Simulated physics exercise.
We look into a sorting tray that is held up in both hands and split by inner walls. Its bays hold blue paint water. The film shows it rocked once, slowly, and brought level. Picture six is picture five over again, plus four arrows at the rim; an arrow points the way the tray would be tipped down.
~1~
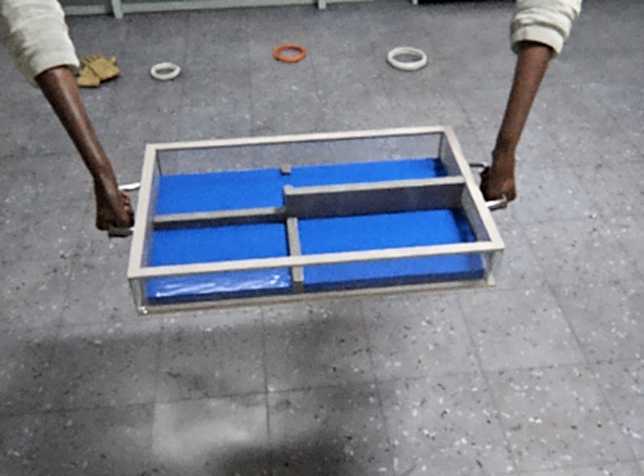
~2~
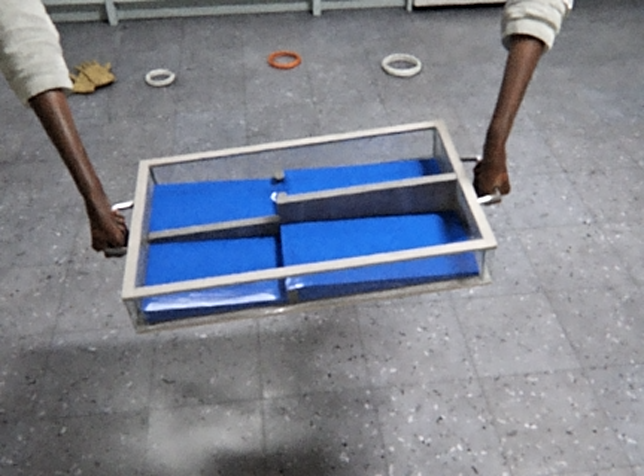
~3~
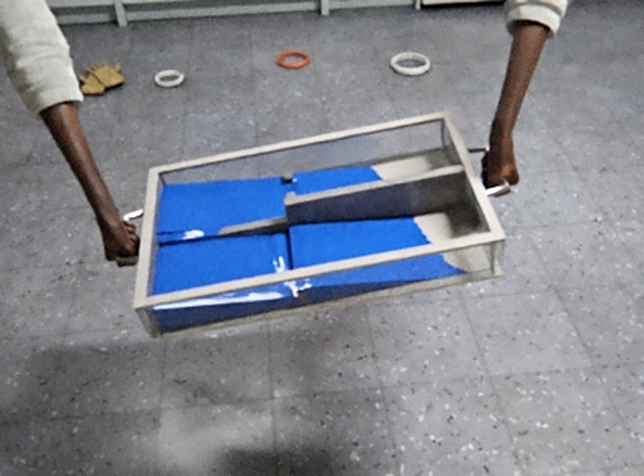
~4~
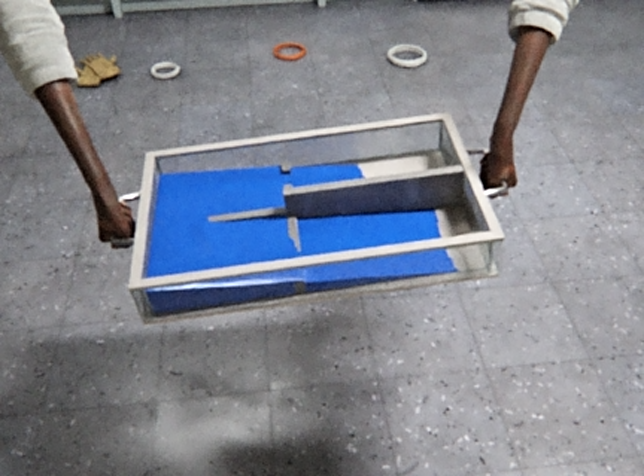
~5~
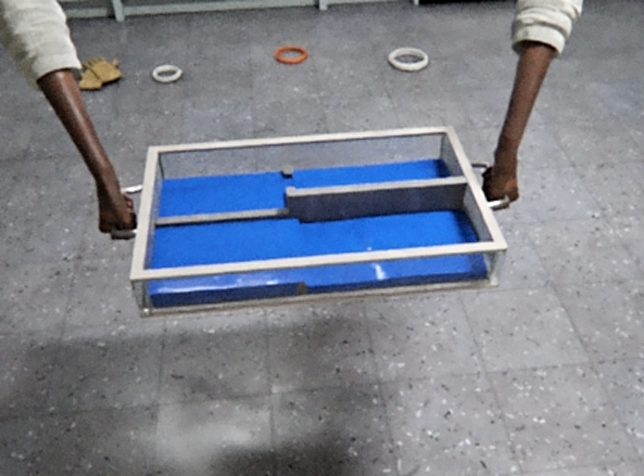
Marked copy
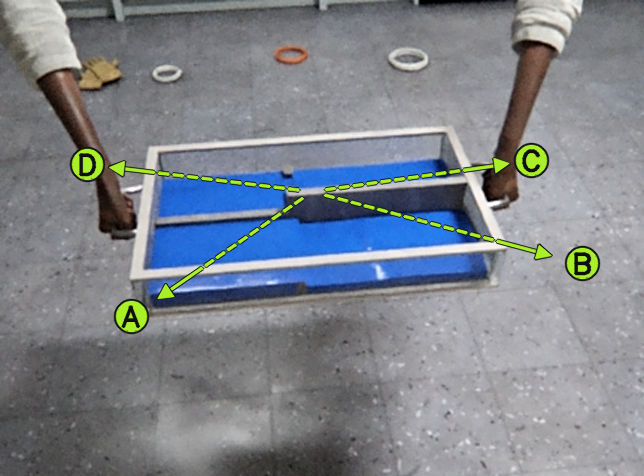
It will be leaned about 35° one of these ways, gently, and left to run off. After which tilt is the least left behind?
The answer is arrow A.
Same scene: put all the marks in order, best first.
Best to worst: A, D, B, C.
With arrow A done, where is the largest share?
The front left bay.
On the marked copy, A ends at (162, 295); B ends at (546, 254); C ends at (503, 164); D ends at (114, 167).
Choosing A, about 16 % stays in the tray, the largest part in the front left bay.
Choosing B, about 29 % stays in the tray, the largest part in the front right bay.
Choosing C, about 42 % stays in the tray, the largest part in the front right bay.
Choosing D, about 22 % stays in the tray, the largest part in the back left bay.
